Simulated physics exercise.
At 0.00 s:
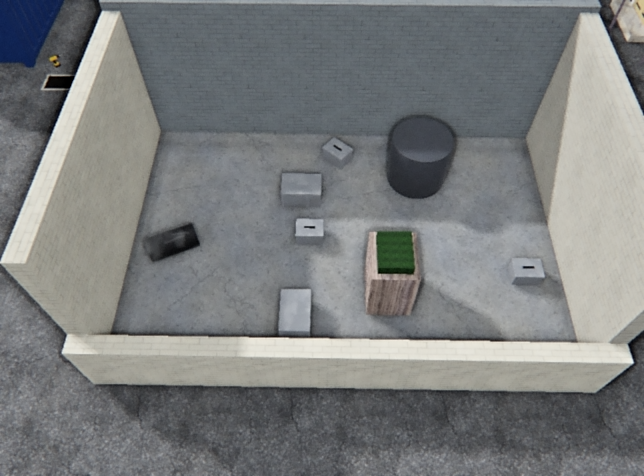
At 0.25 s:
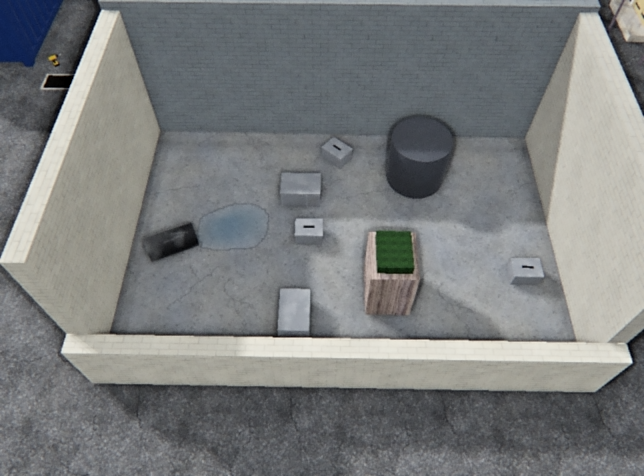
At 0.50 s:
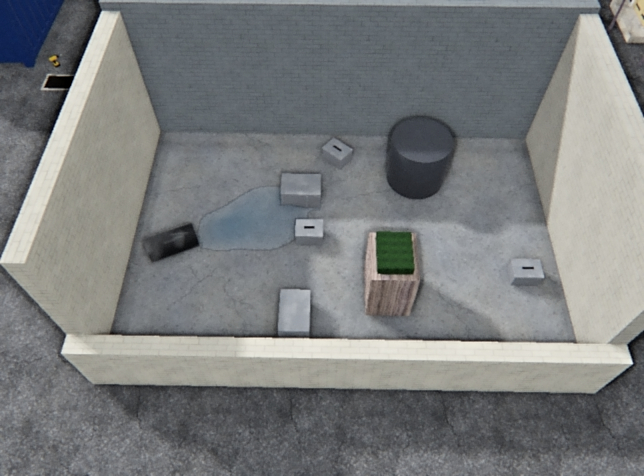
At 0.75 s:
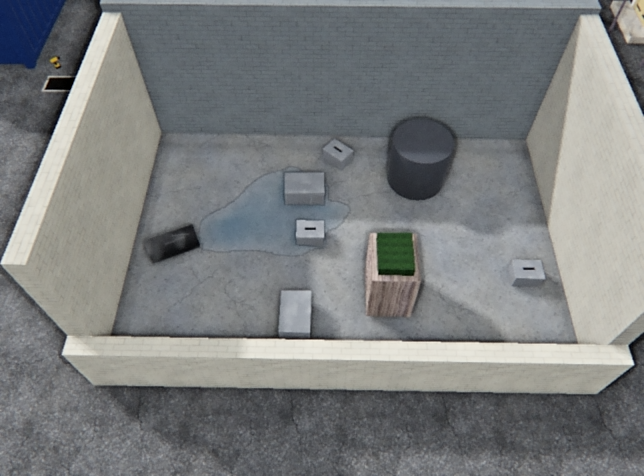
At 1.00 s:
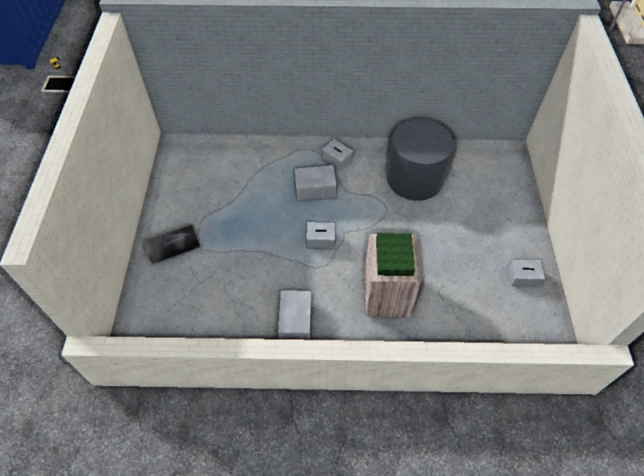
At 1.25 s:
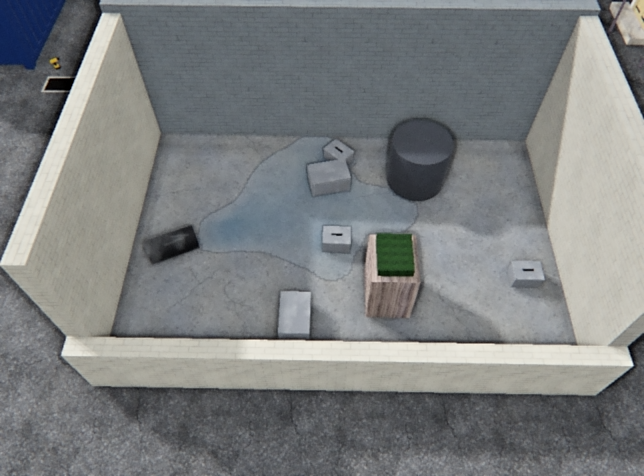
Water spreads across the walled lot's floor, then pushes two gray boxes right.
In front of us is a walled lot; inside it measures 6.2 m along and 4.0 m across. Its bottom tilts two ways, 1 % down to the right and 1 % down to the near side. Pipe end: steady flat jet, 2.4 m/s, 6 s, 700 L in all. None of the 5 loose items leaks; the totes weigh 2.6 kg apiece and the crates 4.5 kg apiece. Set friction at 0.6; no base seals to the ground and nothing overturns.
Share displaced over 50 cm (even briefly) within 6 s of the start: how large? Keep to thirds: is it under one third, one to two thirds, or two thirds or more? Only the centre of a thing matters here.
It attains two thirds.
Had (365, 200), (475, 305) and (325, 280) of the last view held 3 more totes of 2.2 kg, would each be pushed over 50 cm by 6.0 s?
The three, in turn, come out beyond it, within it and within it.
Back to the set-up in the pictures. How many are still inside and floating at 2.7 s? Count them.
2 at that moment.
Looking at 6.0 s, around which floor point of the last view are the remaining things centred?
Roughly at (445, 265).
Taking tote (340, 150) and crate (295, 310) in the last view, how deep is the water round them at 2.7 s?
Depth approx. 7 cm / 0 cm.
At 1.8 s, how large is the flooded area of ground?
About 7.0 m2.
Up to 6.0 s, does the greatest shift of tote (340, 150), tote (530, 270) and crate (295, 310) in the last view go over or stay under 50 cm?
Result by item: Beyond it; beyond it; within it.
After 1.8 s 2 of 5 are over 50 cm from their spots; 1 afloat.
After 2.7 s 3 of 5 are over 50 cm from their spots; 2 afloat.
After 4.2 s 3 of 5 are over 50 cm from their spots; 2 afloat.
After 6.0 s 4 of 5 are over 50 cm from their spots, and 4 have been at some point; 4 afloat.
